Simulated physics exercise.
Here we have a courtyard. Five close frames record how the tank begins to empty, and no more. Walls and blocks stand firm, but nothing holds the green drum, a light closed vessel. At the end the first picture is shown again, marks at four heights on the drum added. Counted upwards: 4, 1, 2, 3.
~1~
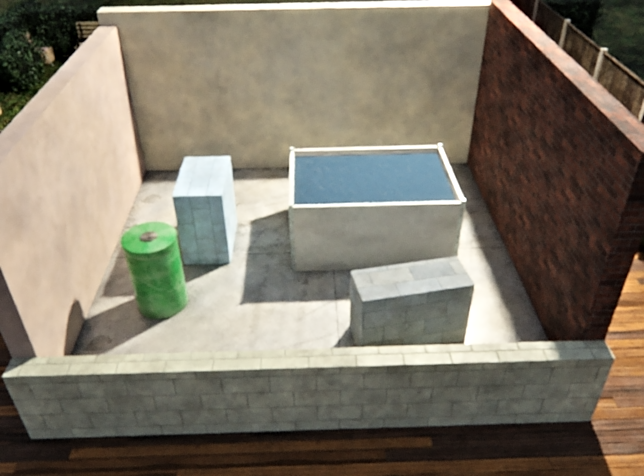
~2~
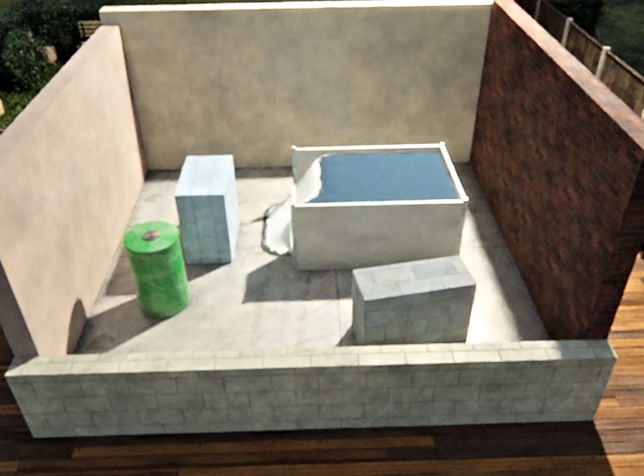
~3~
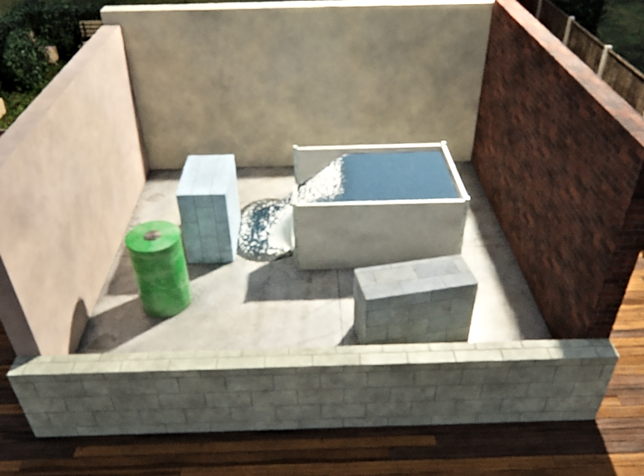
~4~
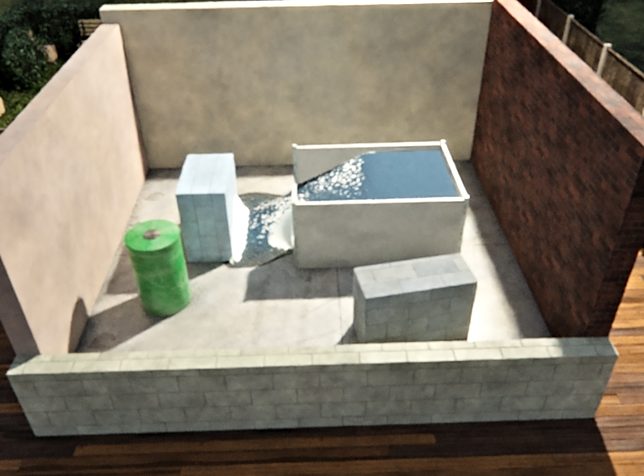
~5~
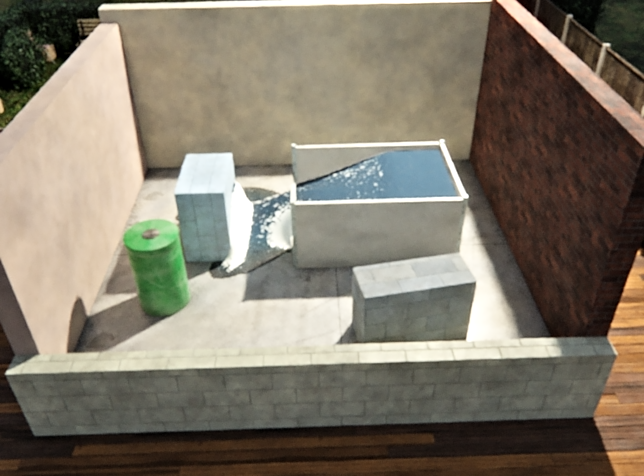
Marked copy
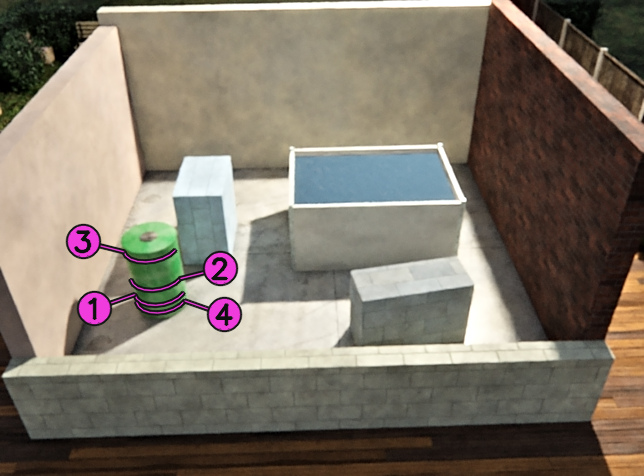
Water pouring from the left side of a raised tank, spreading across a walled courtyard floor around a pale block near a green drum.
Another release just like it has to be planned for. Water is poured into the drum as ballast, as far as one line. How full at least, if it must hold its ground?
Go for 2.
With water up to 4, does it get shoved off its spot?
Yes.
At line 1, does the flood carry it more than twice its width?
No, it does not.
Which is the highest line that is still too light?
That would be 1.
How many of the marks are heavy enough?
Two of them.
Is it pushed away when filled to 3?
No.
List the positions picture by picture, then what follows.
The first picture shows lid of the green drum at (149, 236); tank full, its middle at (371, 179).
In the second picture, 2 % of the ground wet, in view closest to the drum at (269, 242).
In the third picture, 5 % of the ground wet, in view closest to the drum at (270, 251).
In the fourth picture, 7 % of the ground wet, in view closest to the drum at (244, 261).
The fifth picture shows lid of the green drum at (151, 234); 9 % of the ground wet, in view closest to the drum at (221, 270).
On the marked copy, 1 at (155, 305); 2 at (152, 290); 3 at (145, 262); 4 at (157, 313); from the bottom up 4, 1, 2, 3.
For line 1, it is pushed about half its own width away.
For line 2, it does not move.
For line 3, it does not move.
For line 4, it is pushed about 5 times its own width away.
